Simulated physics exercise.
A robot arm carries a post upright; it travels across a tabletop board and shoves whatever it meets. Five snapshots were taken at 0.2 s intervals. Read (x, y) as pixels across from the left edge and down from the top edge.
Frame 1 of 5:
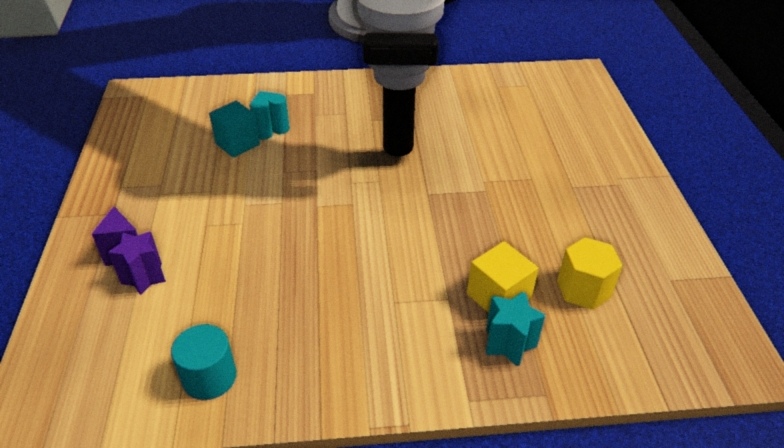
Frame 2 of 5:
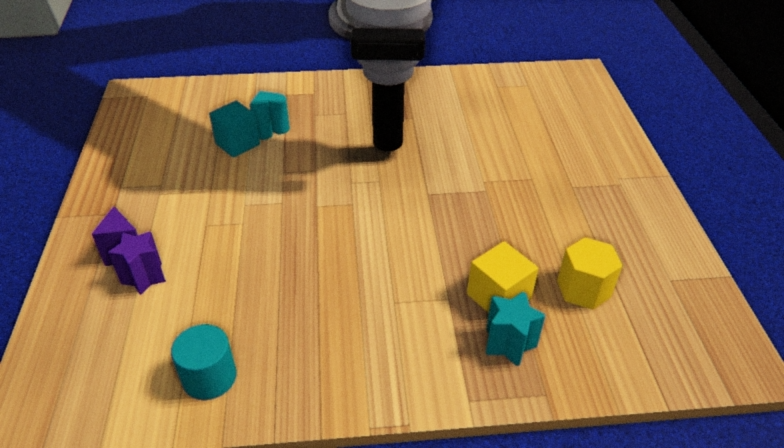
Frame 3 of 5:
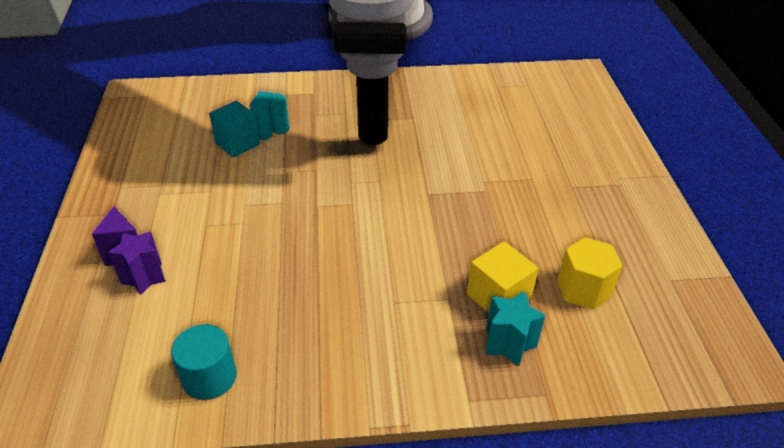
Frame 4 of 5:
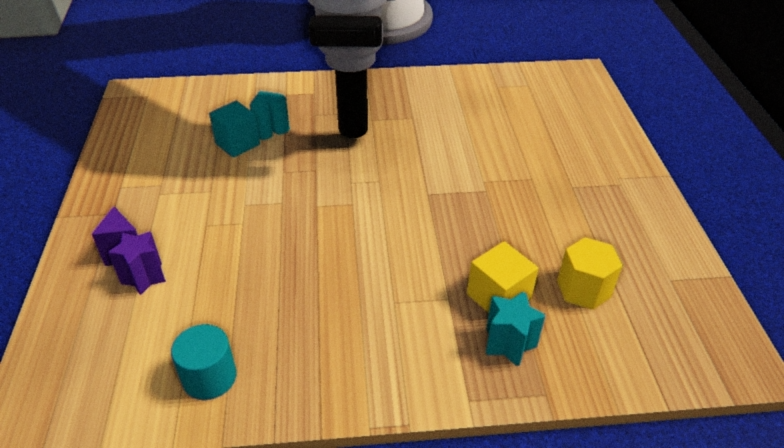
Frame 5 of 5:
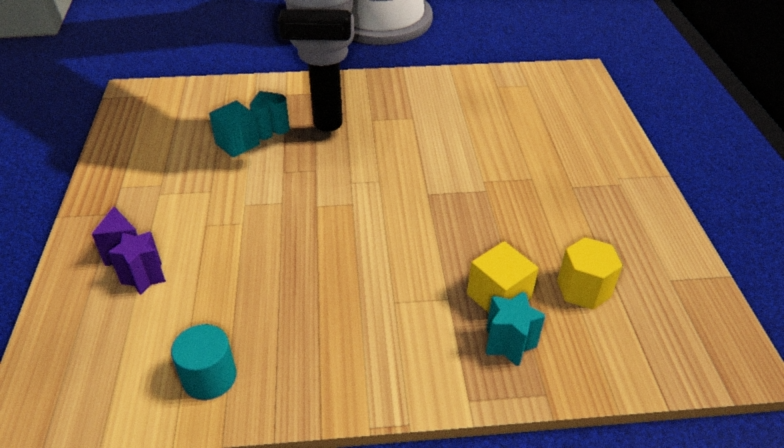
A black post on a robot arm slid a short way left and slightly back across the wooden board, nearing two turquoise blocks, while they and the purple, yellow and other turquoise pieces stayed put.
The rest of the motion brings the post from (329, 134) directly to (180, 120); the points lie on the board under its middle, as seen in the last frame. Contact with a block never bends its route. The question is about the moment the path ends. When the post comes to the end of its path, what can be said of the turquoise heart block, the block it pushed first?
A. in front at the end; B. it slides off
A - in front at the end.
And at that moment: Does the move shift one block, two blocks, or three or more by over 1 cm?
My guess is two.
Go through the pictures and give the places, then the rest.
The first frame shows tip of the post at (398, 149), middles of tops, turquoise square piece at (232, 112), turquoise heart block at (266, 99).
The second frame shows post at (388, 144), nothing pushed.
The third frame shows post at (373, 138), nothing pushed.
The fourth frame shows post at (353, 131), nothing pushed.
The fifth frame shows post at (328, 124), turquoise square piece at (232, 112), turquoise heart block at (266, 99).
One third of the way, post at (277, 119); turquoise square piece at (216, 116), turned 25° anticlockwise; turquoise heart block at (240, 98).
Two thirds of the way, post at (227, 115); turquoise square piece at (212, 118), turned 40° anticlockwise; turquoise heart block at (196, 96), turned 70° anticlockwise.
At the end, post at (178, 110); turquoise square piece at (212, 118), turned 40° anticlockwise; turquoise heart block at (146, 94), turned 80° anticlockwise.
